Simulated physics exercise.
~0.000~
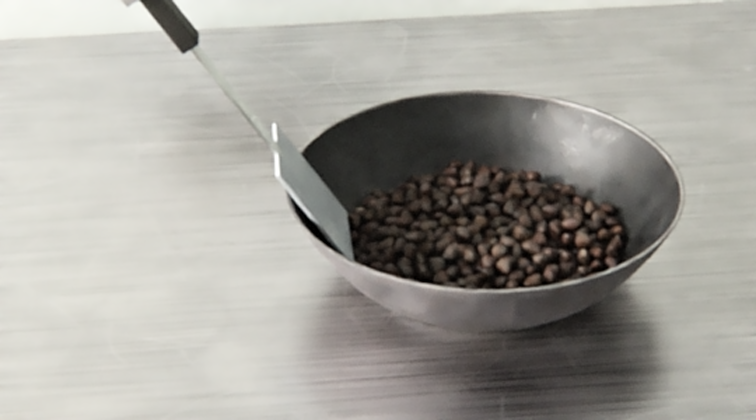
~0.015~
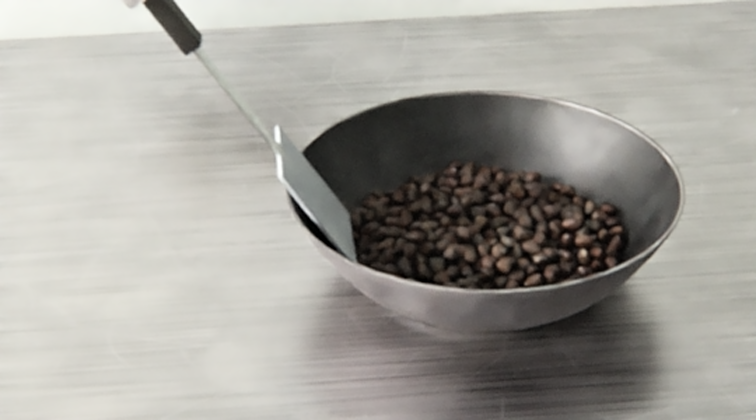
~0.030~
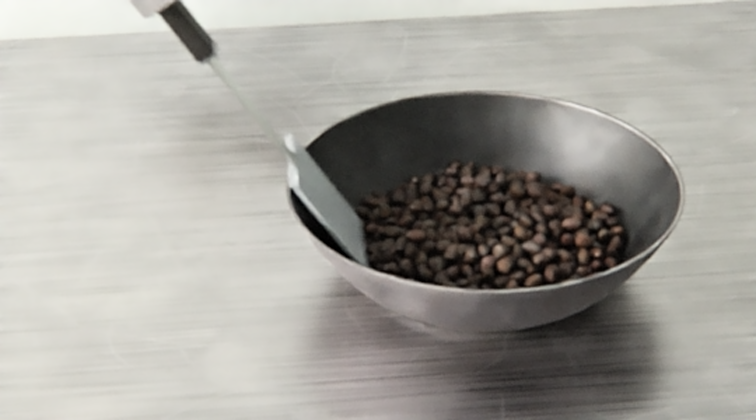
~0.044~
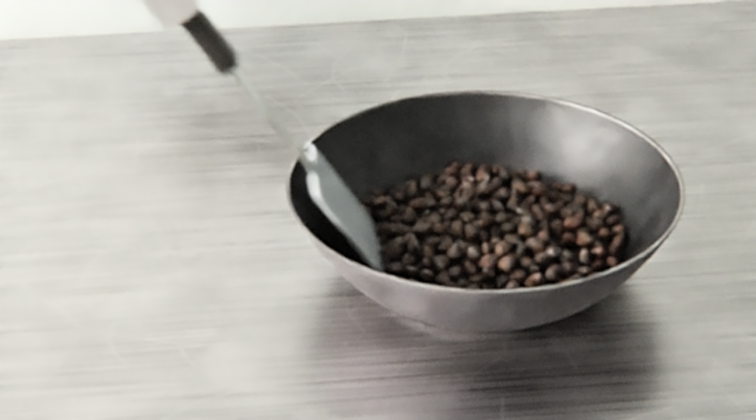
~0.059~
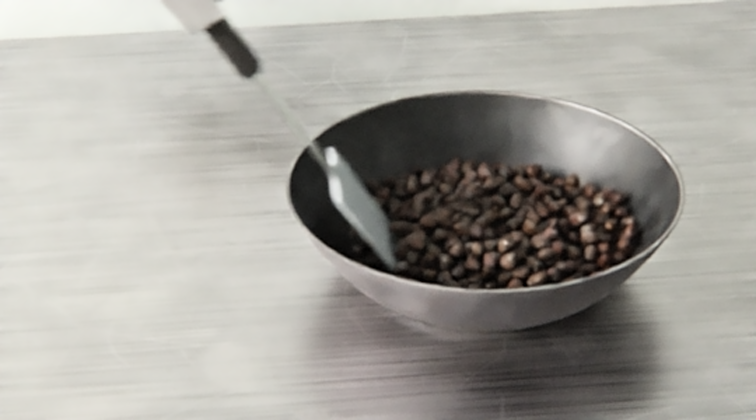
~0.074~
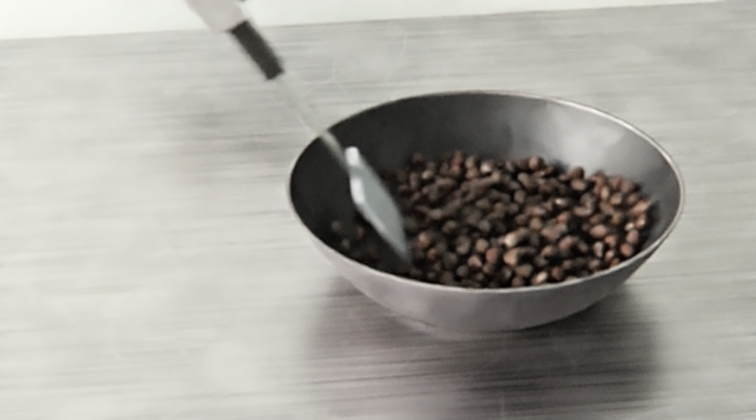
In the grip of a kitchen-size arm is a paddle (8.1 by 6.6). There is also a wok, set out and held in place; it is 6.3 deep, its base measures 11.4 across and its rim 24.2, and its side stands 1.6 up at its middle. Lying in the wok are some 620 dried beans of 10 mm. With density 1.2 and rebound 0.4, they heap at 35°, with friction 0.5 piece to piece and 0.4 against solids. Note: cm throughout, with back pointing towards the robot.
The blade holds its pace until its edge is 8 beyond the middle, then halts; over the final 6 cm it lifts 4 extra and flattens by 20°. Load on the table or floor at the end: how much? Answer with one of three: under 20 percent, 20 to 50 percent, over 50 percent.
20 to 50 percent.
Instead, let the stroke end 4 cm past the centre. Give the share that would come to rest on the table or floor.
About 0 %.
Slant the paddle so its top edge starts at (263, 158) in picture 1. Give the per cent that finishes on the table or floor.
Roughly 25%.
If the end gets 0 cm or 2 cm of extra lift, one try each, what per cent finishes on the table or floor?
Close to 15 and 30 percent respectively.
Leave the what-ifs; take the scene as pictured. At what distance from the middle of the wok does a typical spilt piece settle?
It's around 24 cm.
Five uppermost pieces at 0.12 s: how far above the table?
About 7 centimetres.
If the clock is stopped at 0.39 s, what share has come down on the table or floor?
It works out to about 10 in a hundred.
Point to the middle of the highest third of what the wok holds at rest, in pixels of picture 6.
Around (583, 214).
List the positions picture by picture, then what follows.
The paddle top edge at (276, 149), sloping 58°; upper third of the load around (480, 233), from x 350 to 615, top at y 165; 618 in the wok, in the first picture.
The paddle top edge at (279, 151), sloping 58°; upper third of the load around (480, 233), from x 355 to 615, top at y 165, in the second picture.
The paddle top edge at (291, 159), sloping 58°; upper third of the load around (481, 233), from x 360 to 615, top at y 165, in the third picture.
The paddle top edge at (312, 169), sloping 58°; upper third of the load around (483, 230), from x 360 to 620, top at y 165, in the fourth picture.
The paddle top edge at (334, 173), sloping 58°; upper third of the load around (491, 223), from x 355 to 630, top at y 165, in the fifth picture.
The paddle top edge at (355, 174), sloping 58°; upper third of the load around (498, 219), from x 340 to 645, top at y 155; 618 in the wok, in the sixth picture.
After 0.12 s, sloping 58°, highest piece 9 above the table; 617 in the wok, 1 on the blade or in flight.
After 0.16 s, sloping 51°, highest piece 11 above the table; 615 in the wok, 3 on the blade or in flight.
After 0.39 s, sloping 38°, highest piece 13 above the table; 458 in the wok, 72 on the table or floor, 88 on the blade or in flight.
After 1.44 s, sloping 38°, highest piece 6 above the table; 458 in the wok, 160 on the table or floor.
In the end, 458 in the wok, 160 on the table or floor. That is 26 % on the table or floor.
